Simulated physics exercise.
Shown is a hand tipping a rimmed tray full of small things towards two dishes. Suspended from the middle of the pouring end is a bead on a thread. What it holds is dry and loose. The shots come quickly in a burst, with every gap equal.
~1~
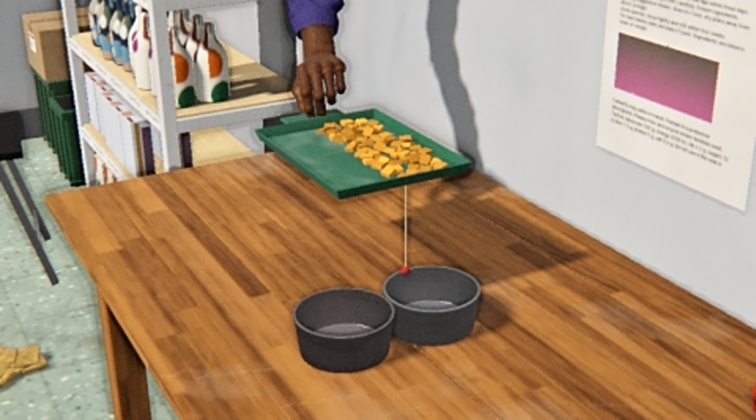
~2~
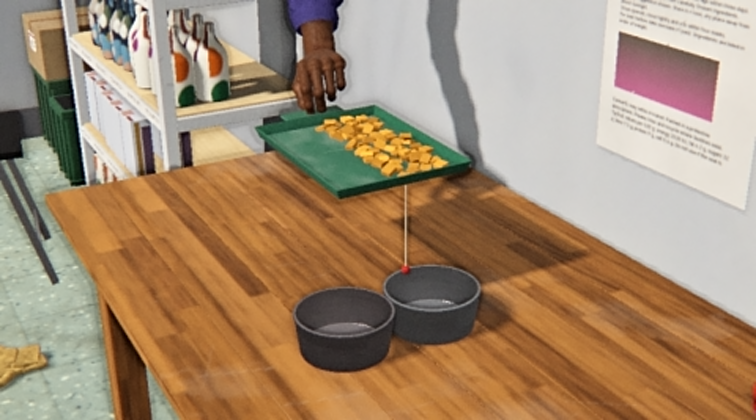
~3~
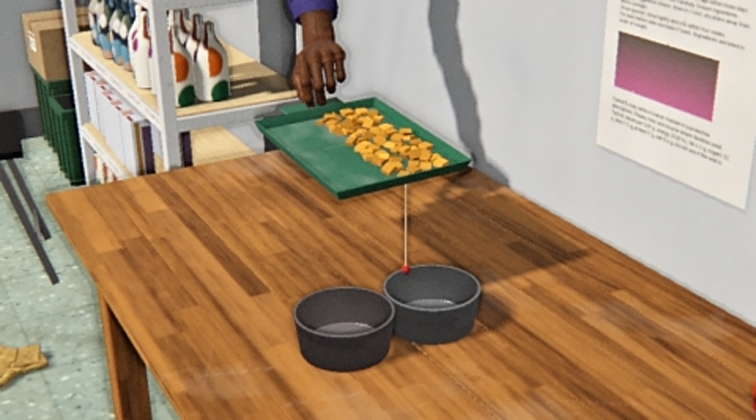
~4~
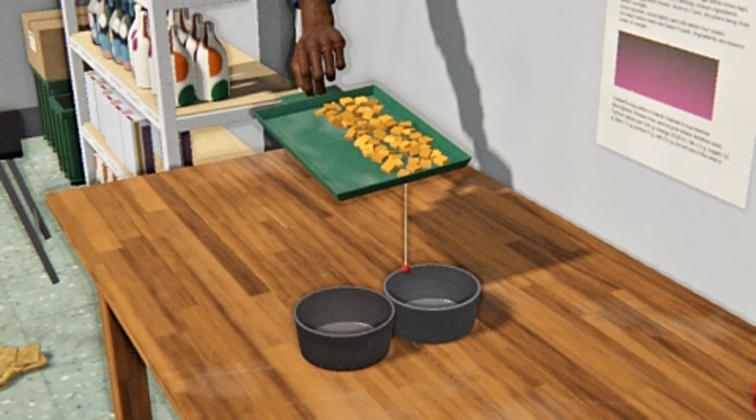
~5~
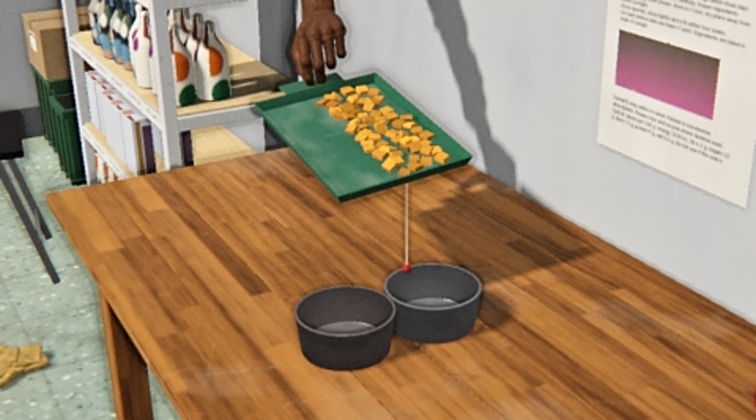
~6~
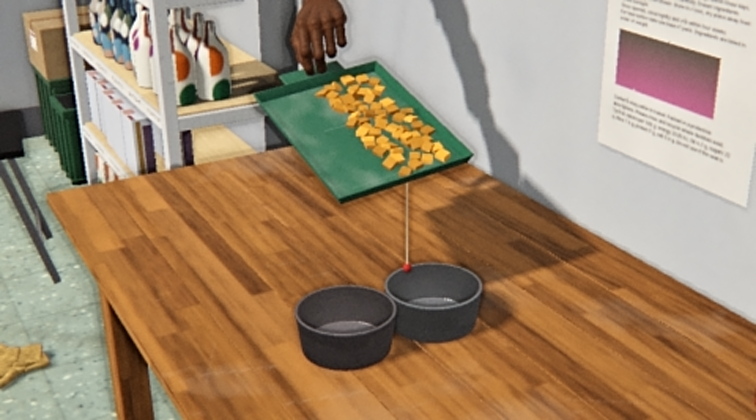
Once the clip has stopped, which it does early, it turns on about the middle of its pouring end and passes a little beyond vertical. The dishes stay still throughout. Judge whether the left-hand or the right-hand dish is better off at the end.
The left-hand dish is better off.
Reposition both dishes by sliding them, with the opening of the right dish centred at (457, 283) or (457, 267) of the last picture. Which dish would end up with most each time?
Try 1: The left-side dish; try 2: The left-side dish.
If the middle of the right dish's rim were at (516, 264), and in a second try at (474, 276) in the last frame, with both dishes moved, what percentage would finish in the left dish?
20% for the first placement, 70% for the second.
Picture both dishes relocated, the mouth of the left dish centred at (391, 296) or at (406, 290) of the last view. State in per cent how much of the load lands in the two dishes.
Near 70 and 40 percent respectively.
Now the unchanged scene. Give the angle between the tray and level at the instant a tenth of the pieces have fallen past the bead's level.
Roughly 70 degrees of tilt.
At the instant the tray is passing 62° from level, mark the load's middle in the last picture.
I'd mark it close to (372, 182).
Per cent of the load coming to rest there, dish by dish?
Around 80 in a hundred in the left dish and around 10 in a hundred in the right dish.
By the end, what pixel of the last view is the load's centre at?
Close to (358, 338) in the last view.
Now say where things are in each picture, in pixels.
Corners of the pouring end (339, 188) and (465, 161), level; middle of the load (380, 148), small crackers; left dish (367, 349); right dish (457, 323); bead on its thread (406, 270), in the first frame.
Corners of the pouring end (339, 188) and (466, 160), level; middle of the load (380, 146), in the second frame.
Corners of the pouring end (339, 189) and (466, 159), tipped barely, lowest at the left corner; middle of the load (380, 142), in the third frame.
Corners of the pouring end (339, 191) and (466, 157), tipped a little, lowest at the left corner; middle of the load (380, 136), in the fourth frame.
Corners of the pouring end (340, 193) and (467, 155), tipped a little, lowest at the left corner; middle of the load (381, 130), in the fifth frame.
Corners of the pouring end (341, 194) and (468, 153), tipped clearly, lowest at the left corner; middle of the load (381, 124); left dish (369, 347); right dish (459, 320), in the sixth frame.
Just after the last frame, tray tipped steeply; the larger part on the tray; about a tenth in the air.
A moment on, tray tipped past a quarter turn; roughly two thirds in the left dish; about a tenth in the right dish; about a tenth outside both; about a tenth in the air.
Further on, tray tipped past a quarter turn; the larger part in the left dish; about a tenth in the right dish; about a tenth outside both.
When it is over, tray tipped past a quarter turn; the larger part in the left dish; about a tenth in the right dish; about a tenth outside both.
